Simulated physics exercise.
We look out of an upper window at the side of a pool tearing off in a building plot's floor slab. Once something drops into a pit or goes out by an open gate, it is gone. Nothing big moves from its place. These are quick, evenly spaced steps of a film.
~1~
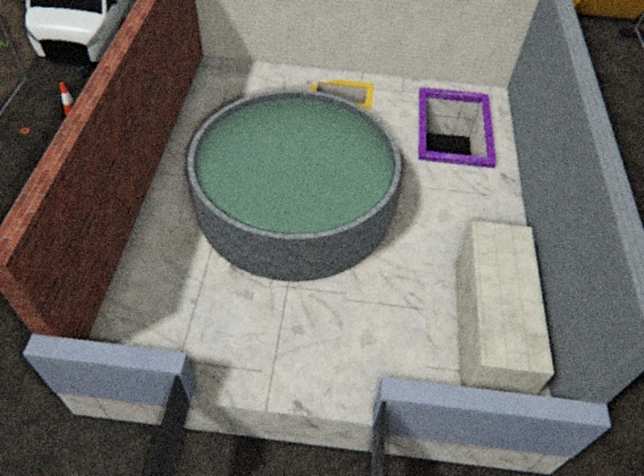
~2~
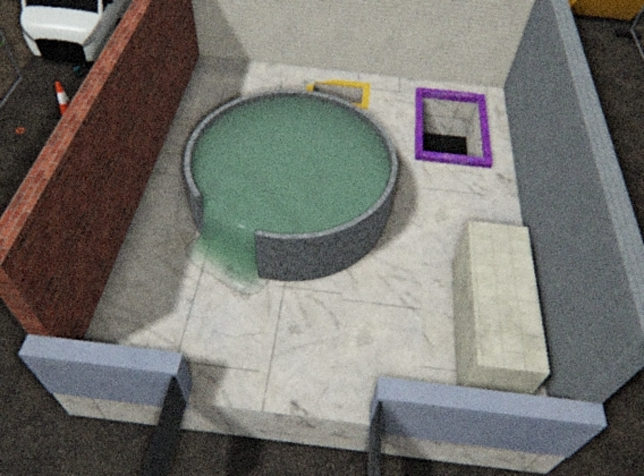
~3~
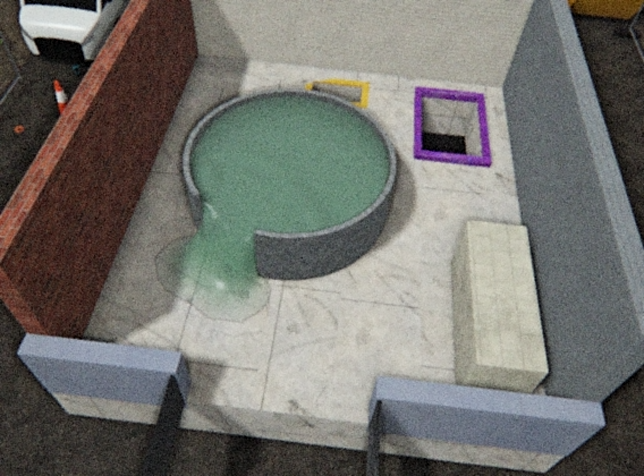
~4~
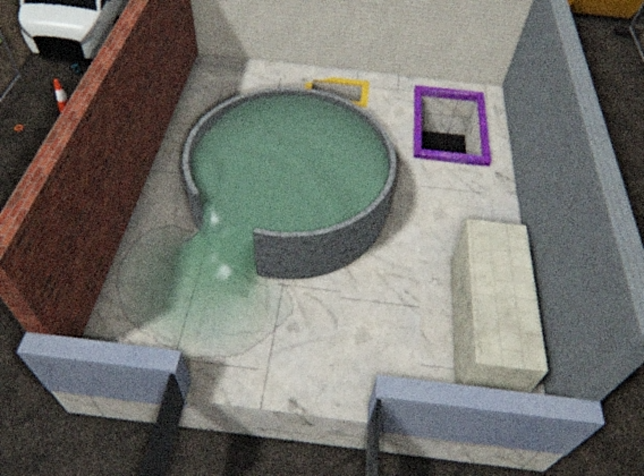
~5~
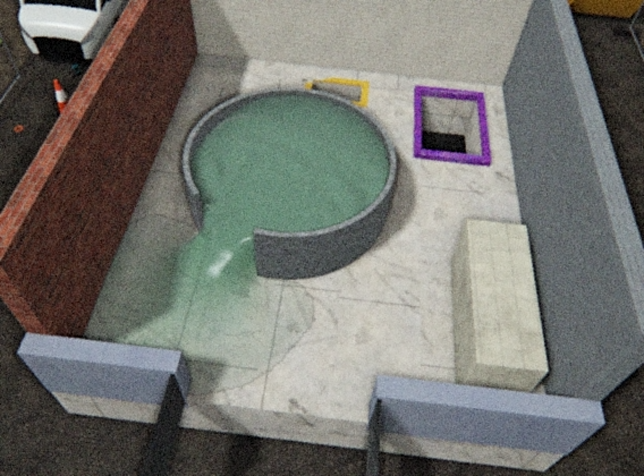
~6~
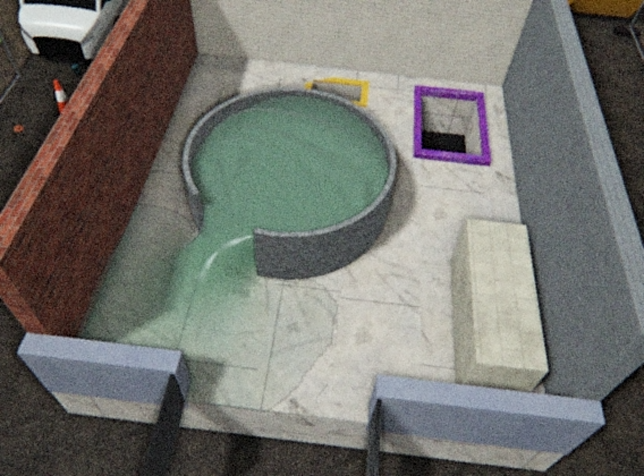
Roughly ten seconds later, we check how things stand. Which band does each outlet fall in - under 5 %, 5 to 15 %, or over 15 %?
Bands: The gate is in the over 15 % band; the purple pit is in the under 5 % band; the yellow pit is in the 5 to 15 % band.
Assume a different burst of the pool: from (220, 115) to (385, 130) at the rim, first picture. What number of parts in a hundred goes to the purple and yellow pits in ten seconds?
The purple pit gets 10 per cent and the yellow pit 50 per cent.
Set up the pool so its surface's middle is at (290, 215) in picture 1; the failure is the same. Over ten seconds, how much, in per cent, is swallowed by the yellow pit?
The yellow pit gets around 15 per cent.
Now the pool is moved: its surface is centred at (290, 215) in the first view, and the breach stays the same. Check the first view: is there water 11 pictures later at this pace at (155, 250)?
There: Awash.
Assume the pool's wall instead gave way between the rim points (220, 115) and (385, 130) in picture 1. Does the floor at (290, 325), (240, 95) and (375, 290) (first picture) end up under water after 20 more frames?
First spot spared, second spot submerged, third spot spared.
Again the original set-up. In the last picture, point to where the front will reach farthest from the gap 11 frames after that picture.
Point: (406, 406) in the last picture's pixels.
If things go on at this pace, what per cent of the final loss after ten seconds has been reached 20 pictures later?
I'd put it at 35 per cent.
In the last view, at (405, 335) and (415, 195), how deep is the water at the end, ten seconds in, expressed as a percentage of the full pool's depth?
I reckon it's around 8 and then 10 in a hundred.
A moment on, water covers 20 % of the floor; the gate 2 %, the purple pit 0 %, the yellow pit 0 %.
Next, water covers 25 % of the floor; the gate 6 %, the purple pit 0 %, the yellow pit 0 %.
Then, water covers 50 % of the floor; the gate 15 %, the purple pit 0 %, the yellow pit 0 %.
Later, water covers 80 % of the floor; the gate 26 %, the purple pit 0 %, the yellow pit 2 %.
In the end, water covers 100 % of the floor; the gate 37 %, the purple pit 0 %, the yellow pit 7 %.
